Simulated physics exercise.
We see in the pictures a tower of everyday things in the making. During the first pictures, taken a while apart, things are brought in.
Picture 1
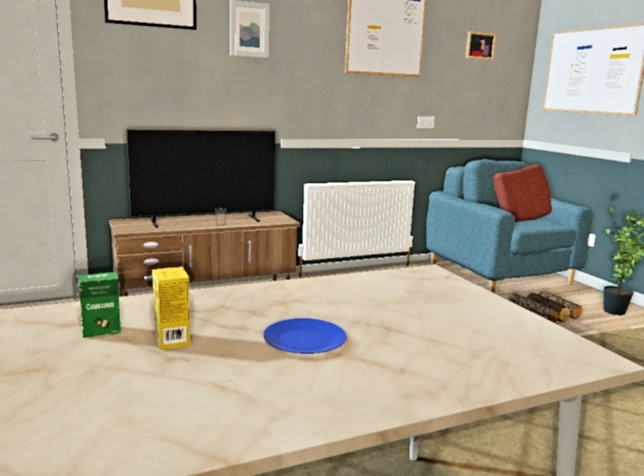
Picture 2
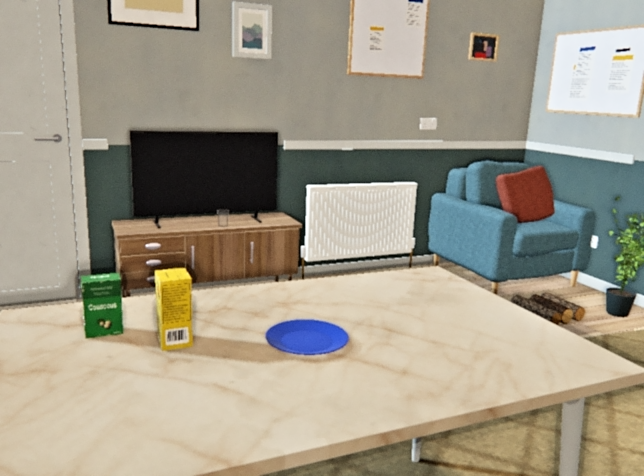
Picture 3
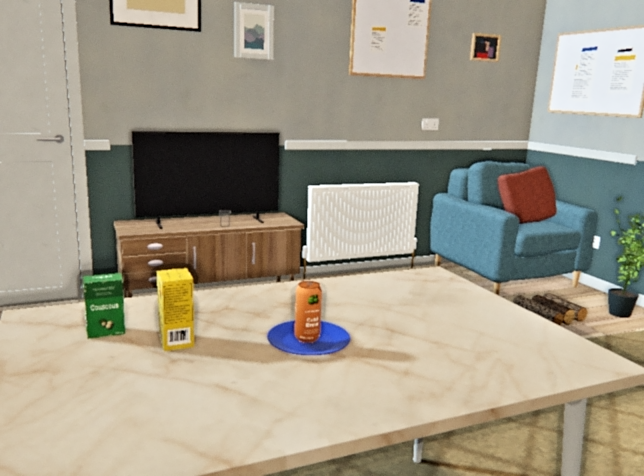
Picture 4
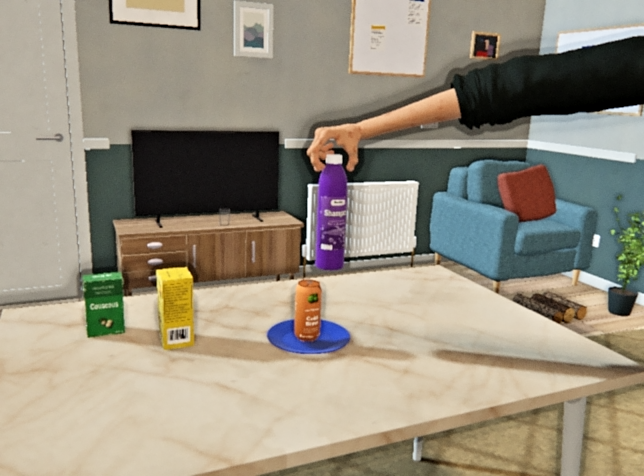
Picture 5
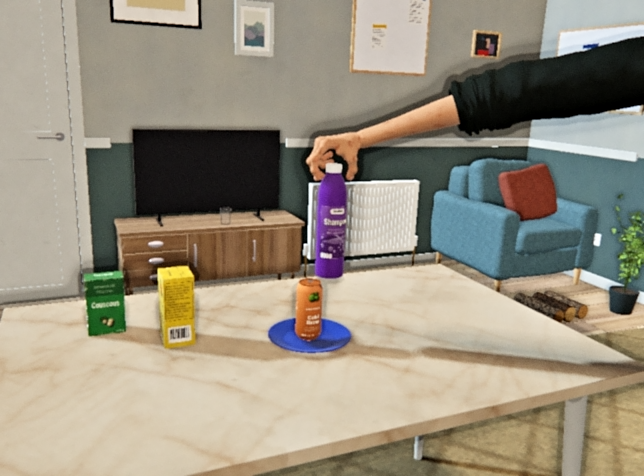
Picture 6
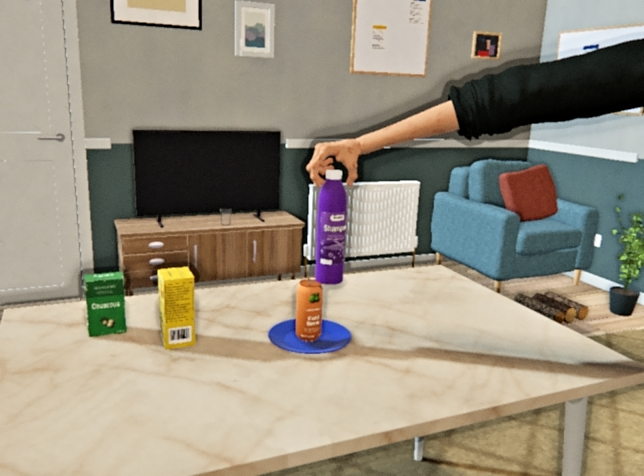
An arm in a dark sleeve held a purple bottle by its top and lowered it slightly behind an orange can, which had appeared on the blue plate beside the yellow and green cartons.
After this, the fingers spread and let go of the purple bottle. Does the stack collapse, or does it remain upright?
Something falls.
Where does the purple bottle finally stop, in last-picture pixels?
Somewhere around (418, 335) in the last picture.
Then, 0.40 s on from there, purple bottle now fallen.
Then, 0.60 s on from there, things are still on the move.
Then, 0.90 s on from there, nothing new.
Then, 2.10 s on from there, things are still on the move.
In the end, fallen, purple bottle; the other 4 unmoved. At the end, from the last picture's camera, purple bottle near (418, 335). The pile loses its balance.
